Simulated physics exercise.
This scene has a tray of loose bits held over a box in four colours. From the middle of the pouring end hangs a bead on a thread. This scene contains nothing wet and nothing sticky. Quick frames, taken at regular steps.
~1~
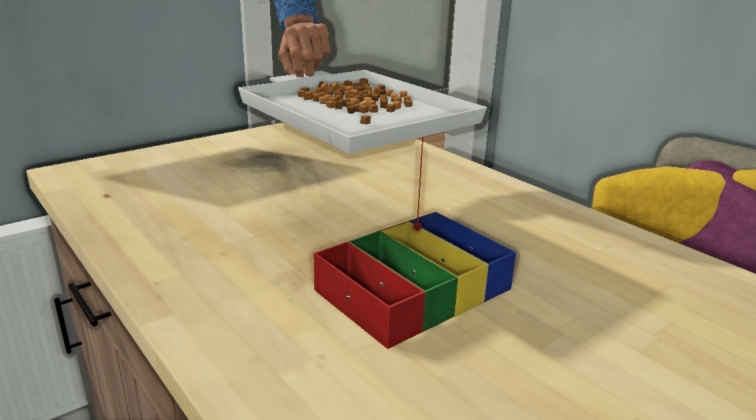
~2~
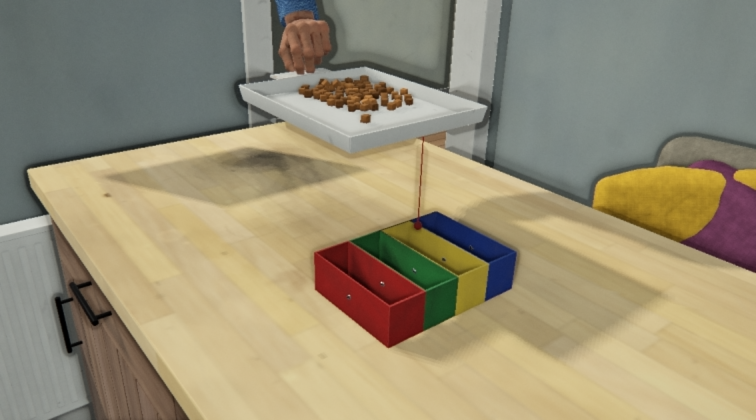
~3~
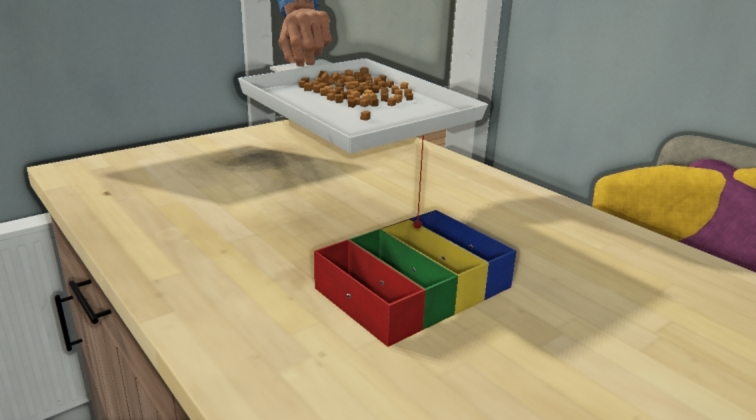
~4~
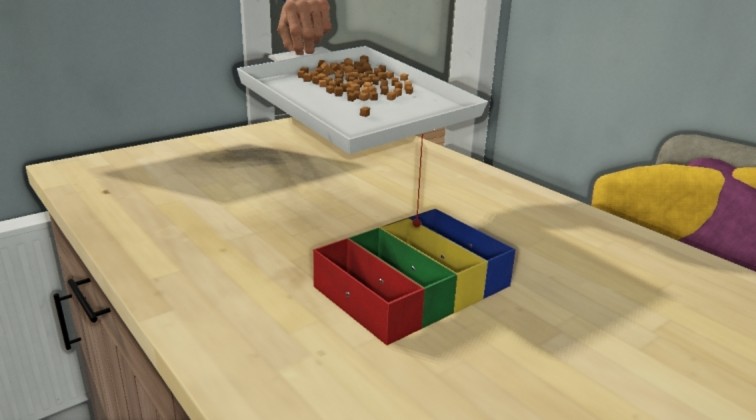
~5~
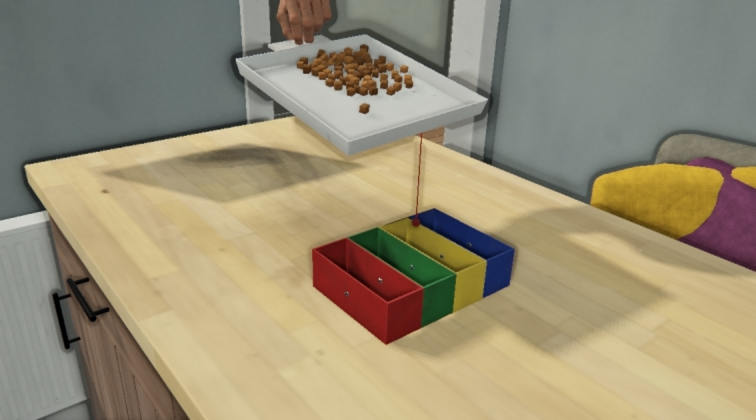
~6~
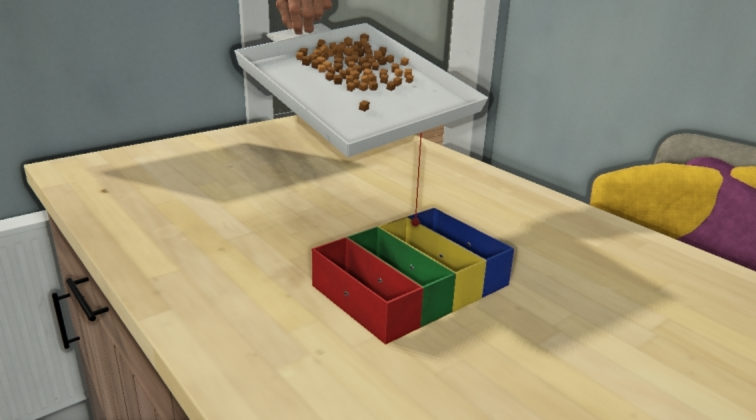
The video shows a hand at the far side of a white tray of brown cubes, above a box with red, green, yellow and blue compartments, slowly raising that side so the tray tilts slightly toward the viewer.
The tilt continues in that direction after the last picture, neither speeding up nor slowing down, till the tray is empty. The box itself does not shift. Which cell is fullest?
The red cell.
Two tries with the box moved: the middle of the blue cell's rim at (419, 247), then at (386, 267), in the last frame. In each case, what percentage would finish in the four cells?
In order, about 100 and 80 in a hundred.
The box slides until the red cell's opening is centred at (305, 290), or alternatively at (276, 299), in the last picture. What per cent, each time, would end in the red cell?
Close to 0 in a hundred, then close to 0 in a hundred.
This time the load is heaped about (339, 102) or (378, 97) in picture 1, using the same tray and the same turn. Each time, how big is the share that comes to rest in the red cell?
Near 60 and 50 percent respectively.
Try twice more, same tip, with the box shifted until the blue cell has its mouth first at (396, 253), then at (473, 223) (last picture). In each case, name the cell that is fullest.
Run one gives the yellow one; run two gives the red one.
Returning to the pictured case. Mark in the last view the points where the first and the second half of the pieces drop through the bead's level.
Earlier portion about (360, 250); later portion about (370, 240).
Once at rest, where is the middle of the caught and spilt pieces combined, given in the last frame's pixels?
I'd say the middle ends up at about (371, 301).
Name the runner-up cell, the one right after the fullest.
I'd say the green one.
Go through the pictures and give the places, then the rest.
Corners of the pouring end at (350, 135) and (482, 107), level; middle of the load at (350, 95), brown sugar cubes; bead on its thread at (417, 226); red cell at (406, 316); green cell at (440, 300); yellow cell at (471, 286); blue cell at (500, 273), in the first picture.
Corners of the pouring end at (351, 135) and (483, 106), level; middle of the load at (350, 93), in the second picture.
Corners of the pouring end at (351, 136) and (483, 104), tipped barely, lowest at the left corner; middle of the load at (350, 86), in the third picture.
Corners of the pouring end at (350, 137) and (483, 101), tipped a little, lowest at the left corner; middle of the load at (350, 77), in the fourth picture.
Corners of the pouring end at (349, 139) and (483, 99), tipped a little, lowest at the left corner; middle of the load at (349, 69), in the fifth picture.
Corners of the pouring end at (349, 141) and (484, 97), tipped a little, lowest at the left corner; middle of the load at (349, 61); red cell at (404, 312); green cell at (438, 296); yellow cell at (469, 282); blue cell at (498, 269), in the sixth picture.
Soon, tray tipped steeply; nearly all on the tray; a small part falling or outside the box.
A while on, tray tipped right over; about two thirds on the tray; a small part in the red cell; a stray few in the green cell; about a quarter falling or outside the box.
Towards the end, tray tipped past a quarter turn; about two thirds in the red cell; about a quarter in the green cell; a stray few in the blue cell; a small part falling or outside the box.
Finally, tray tipped past a quarter turn; about two thirds in the red cell; about a quarter in the green cell; a stray few in the blue cell; none in the yellow cell; a small part outside the box.
